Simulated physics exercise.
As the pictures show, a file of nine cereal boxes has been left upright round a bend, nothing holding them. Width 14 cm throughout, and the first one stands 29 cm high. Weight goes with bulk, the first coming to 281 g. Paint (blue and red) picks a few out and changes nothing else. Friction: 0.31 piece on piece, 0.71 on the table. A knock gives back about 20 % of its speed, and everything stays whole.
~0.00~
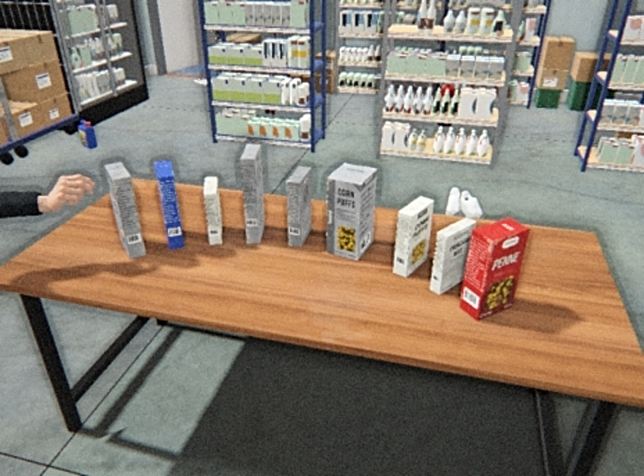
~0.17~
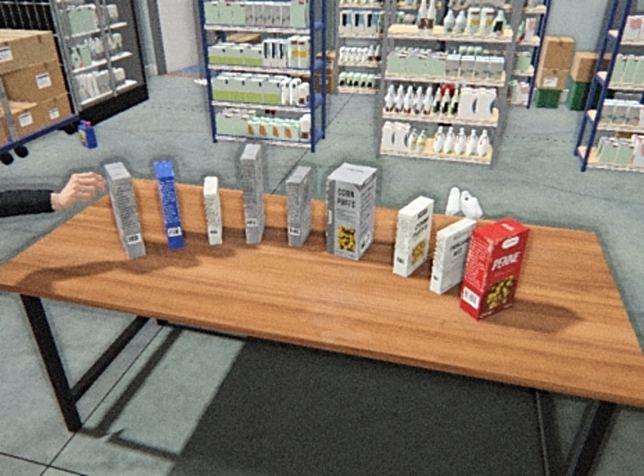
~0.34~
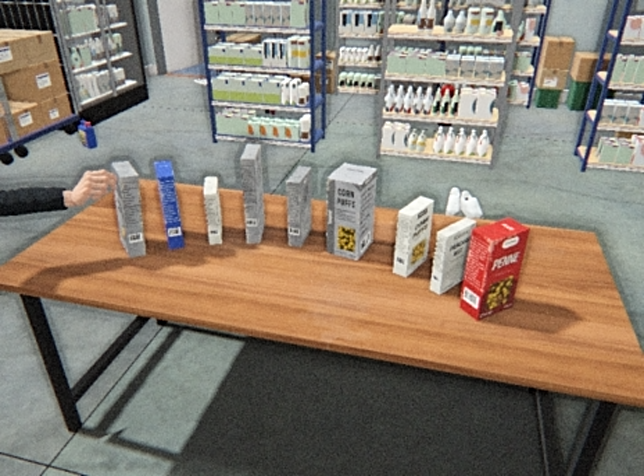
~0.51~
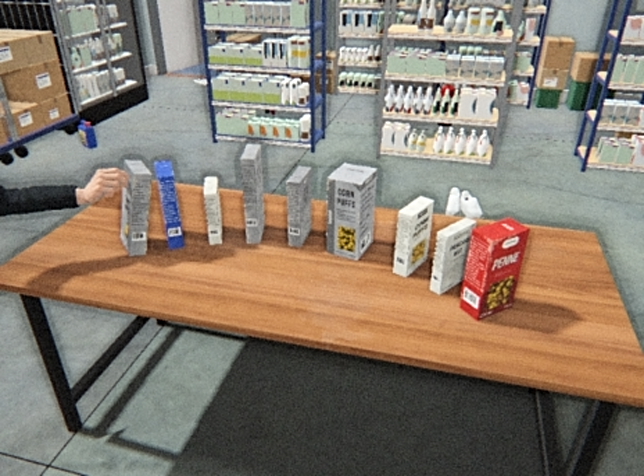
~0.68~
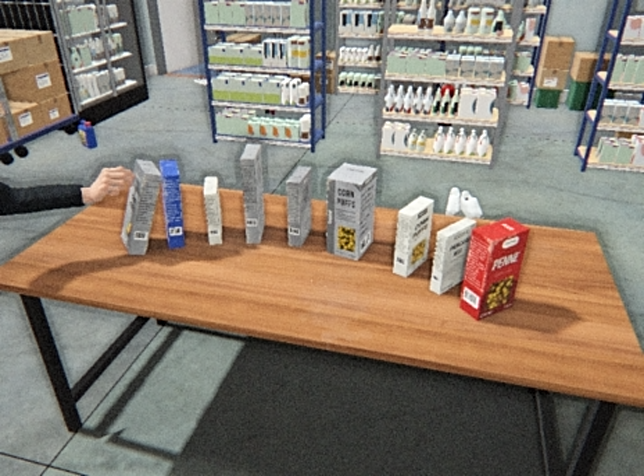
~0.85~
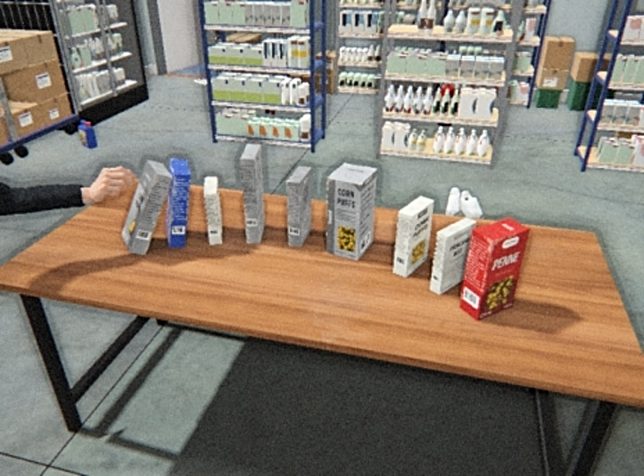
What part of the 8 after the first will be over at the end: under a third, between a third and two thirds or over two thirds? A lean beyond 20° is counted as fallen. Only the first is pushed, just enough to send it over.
It comes to upwards of two thirds.
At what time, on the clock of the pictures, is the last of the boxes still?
Around 2.5 s.
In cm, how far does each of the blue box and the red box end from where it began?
About: Blue 20, red 20.
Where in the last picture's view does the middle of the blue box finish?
Around (213, 218).
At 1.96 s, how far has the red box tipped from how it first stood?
About 0°.
By 1.22 s, 2 of the 8 other boxes over; blue box tilted 61°.
By 1.96 s, 7 of the 8 other boxes over; blue box tilted 71°.
When it is over (2.6 s), 8 of the 8 other boxes over; red box lying flat; blue box tilted 71°. That is 100 per cent. Not one is left standing. In pixels of the last frame, middles, red box near (552, 328), blue box near (213, 218).
